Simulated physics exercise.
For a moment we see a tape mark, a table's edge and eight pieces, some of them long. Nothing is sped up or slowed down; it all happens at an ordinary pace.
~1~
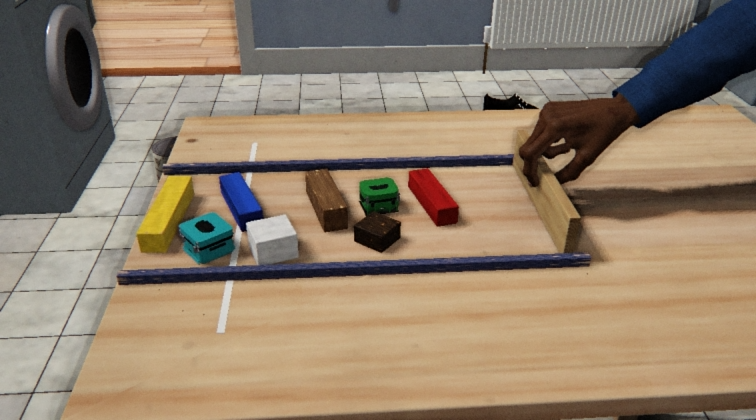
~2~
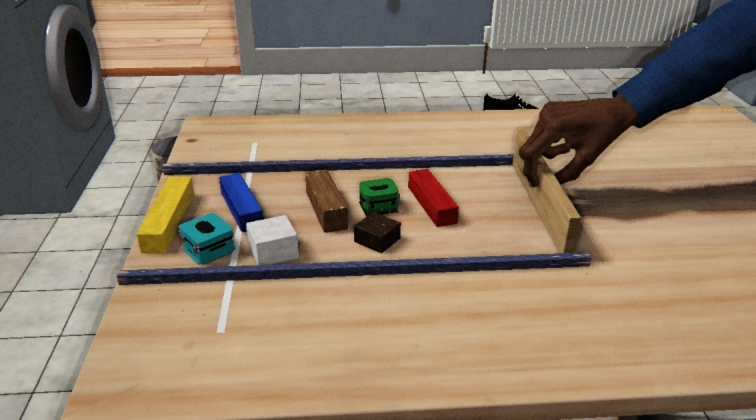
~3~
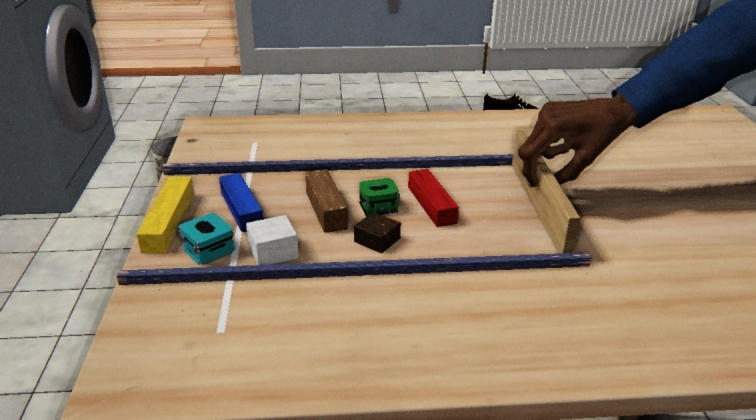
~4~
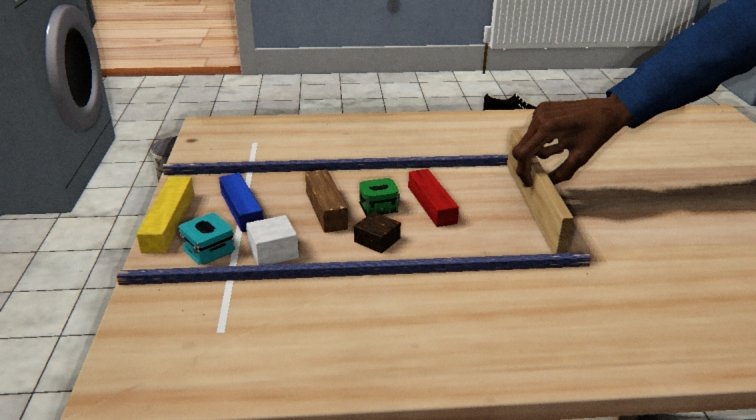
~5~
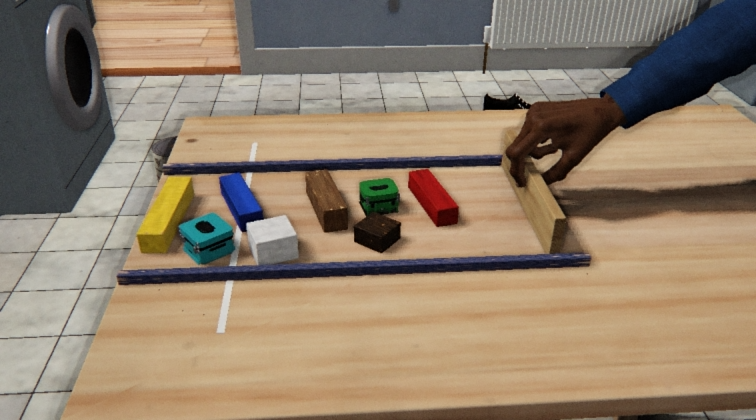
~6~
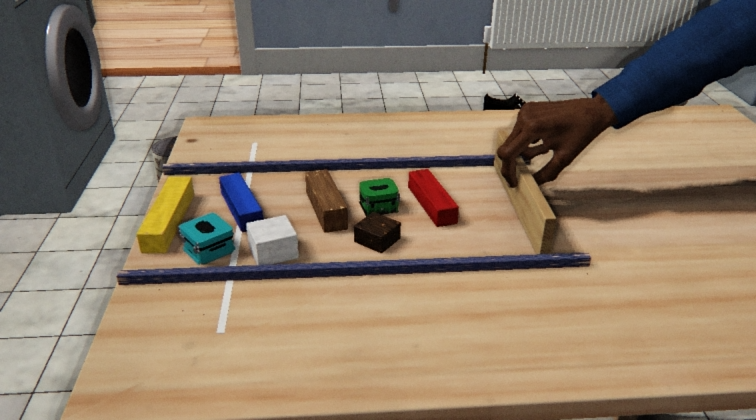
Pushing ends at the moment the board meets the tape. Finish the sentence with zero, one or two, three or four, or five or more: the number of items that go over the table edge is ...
The number of items that go over the table edge is one or two.
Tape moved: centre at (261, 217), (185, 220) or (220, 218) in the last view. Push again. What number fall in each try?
It would be 1, then 5, then 3.
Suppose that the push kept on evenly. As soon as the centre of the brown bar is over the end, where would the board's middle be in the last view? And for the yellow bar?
First one: Around (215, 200). Other one: Around (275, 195).
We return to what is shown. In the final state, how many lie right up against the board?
2 in contact.
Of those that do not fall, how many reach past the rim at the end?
2.
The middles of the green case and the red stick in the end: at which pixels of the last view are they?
Green case at about (202, 202), red stick at about (231, 203).
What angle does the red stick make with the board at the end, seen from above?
It sits some 0° out of line.
Early on, none off yet; yellow bar at rest near (168, 212); turquoise case at rest near (208, 240); blue stick at rest near (241, 201).
Finally, the number that fall off is one or two; lost, yellow bar.
